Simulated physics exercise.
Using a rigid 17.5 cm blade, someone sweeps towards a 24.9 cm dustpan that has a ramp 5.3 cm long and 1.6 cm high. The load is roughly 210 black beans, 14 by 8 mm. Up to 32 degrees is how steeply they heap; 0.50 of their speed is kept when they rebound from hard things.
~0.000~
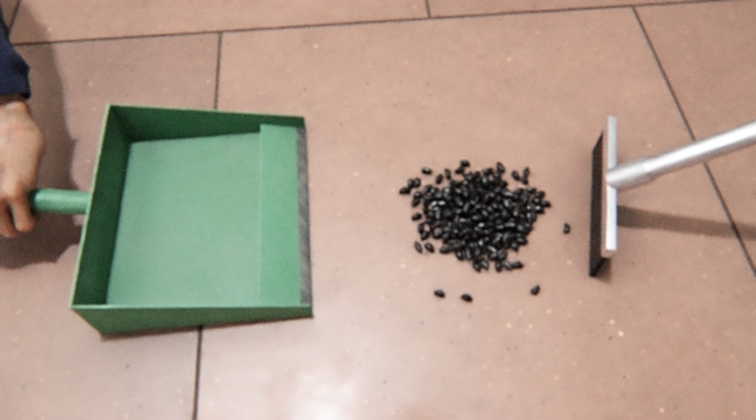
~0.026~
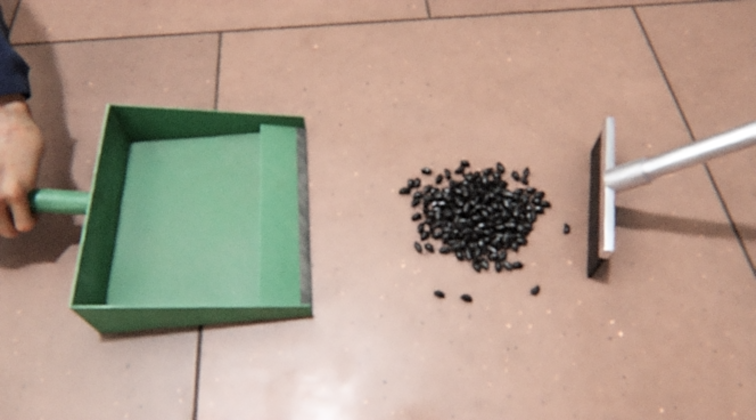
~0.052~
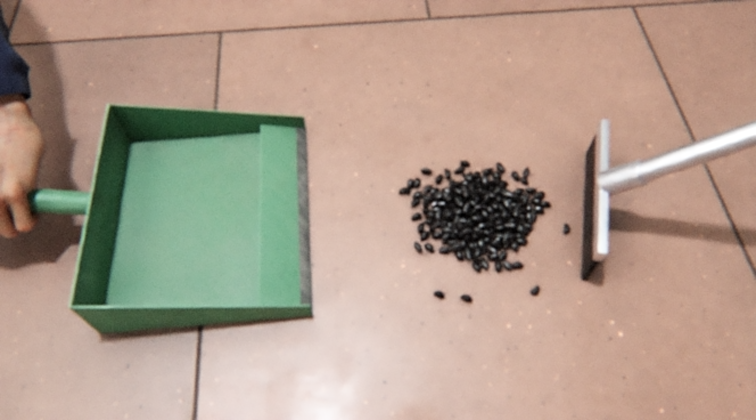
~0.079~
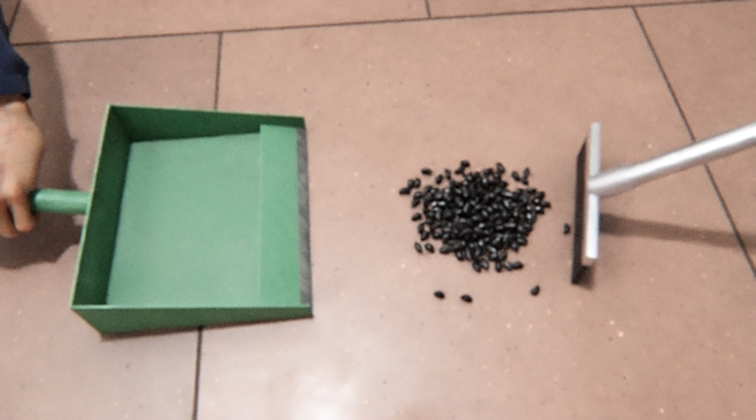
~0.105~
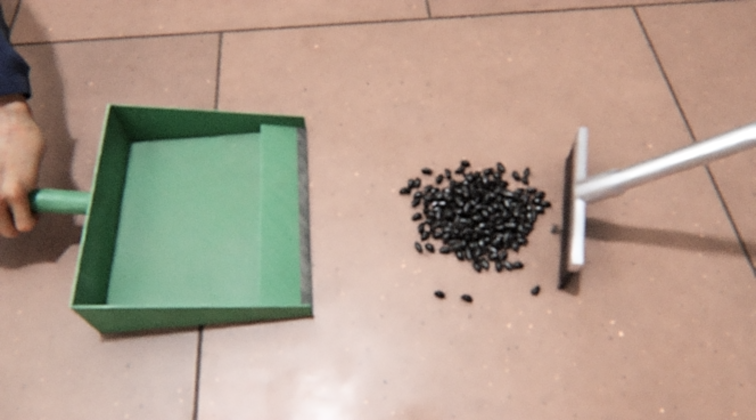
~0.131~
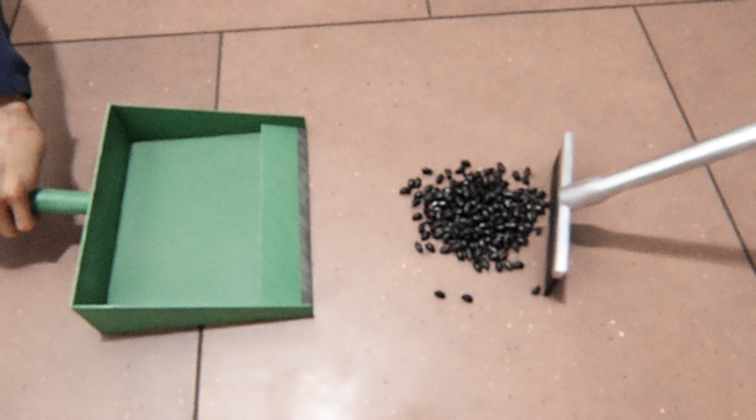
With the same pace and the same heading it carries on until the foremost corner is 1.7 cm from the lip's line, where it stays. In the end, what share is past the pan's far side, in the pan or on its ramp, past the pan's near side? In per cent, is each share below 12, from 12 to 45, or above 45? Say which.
My prediction: Far side: A small minority, pan: A small minority, near side: A small minority.
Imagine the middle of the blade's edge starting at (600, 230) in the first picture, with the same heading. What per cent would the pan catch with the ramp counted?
Around 0 %.
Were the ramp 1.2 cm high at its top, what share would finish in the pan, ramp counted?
Estimate: About 5 in a hundred.
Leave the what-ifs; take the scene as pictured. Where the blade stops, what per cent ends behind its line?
About 35 per cent.
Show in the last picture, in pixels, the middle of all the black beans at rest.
Est. centre at rest: (348, 213) px.
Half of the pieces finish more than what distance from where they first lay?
It works out to roughly 14 cm.
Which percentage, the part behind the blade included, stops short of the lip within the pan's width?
90 %.
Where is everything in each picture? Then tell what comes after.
The first frame shows blade from (608, 251) to (609, 126), moved 0.0 cm, 0 of the pieces shifted so far; middle of the pieces at (479, 214); pan at (196, 222).
The second frame shows blade from (605, 252) to (607, 127), moved 0.2 cm, 0 of the pieces shifted so far; middle of the pieces at (479, 214).
The third frame shows blade from (599, 255) to (602, 129), moved 1.0 cm, 0 of the pieces shifted so far; middle of the pieces at (479, 214).
The fourth frame shows blade from (589, 260) to (593, 132), moved 2.2 cm, 0 of the pieces shifted so far; middle of the pieces at (479, 214).
The fifth frame shows blade from (575, 265) to (580, 137), moved 4.0 cm, 1 of the pieces shifted so far; middle of the pieces at (479, 214).
The sixth frame shows blade from (559, 272) to (567, 142), moved 5.8 cm, 1 of the pieces shifted so far; middle of the pieces at (480, 214); pan at (196, 222). The blade's pace is about 0.72 m/s, heading 18 degrees towards the viewer's side.
Then, at 0.31 s, middle of the blade 15 cm from the lip; 0 % over the lip, far side 0 %, near side 0 %.
After 0.42 s, middle of the blade 8 cm from the lip; 0 % over the lip, far side 0 %, near side 5 %.
After 0.67 s, middle of the blade 4 cm from the lip; 5 % over the lip, far side 0 %, near side 5 %.
By 1.9 s all is still; far side 0 %, pan 5 %, near side 5 %, in front of the lip or behind the blade 90 %.
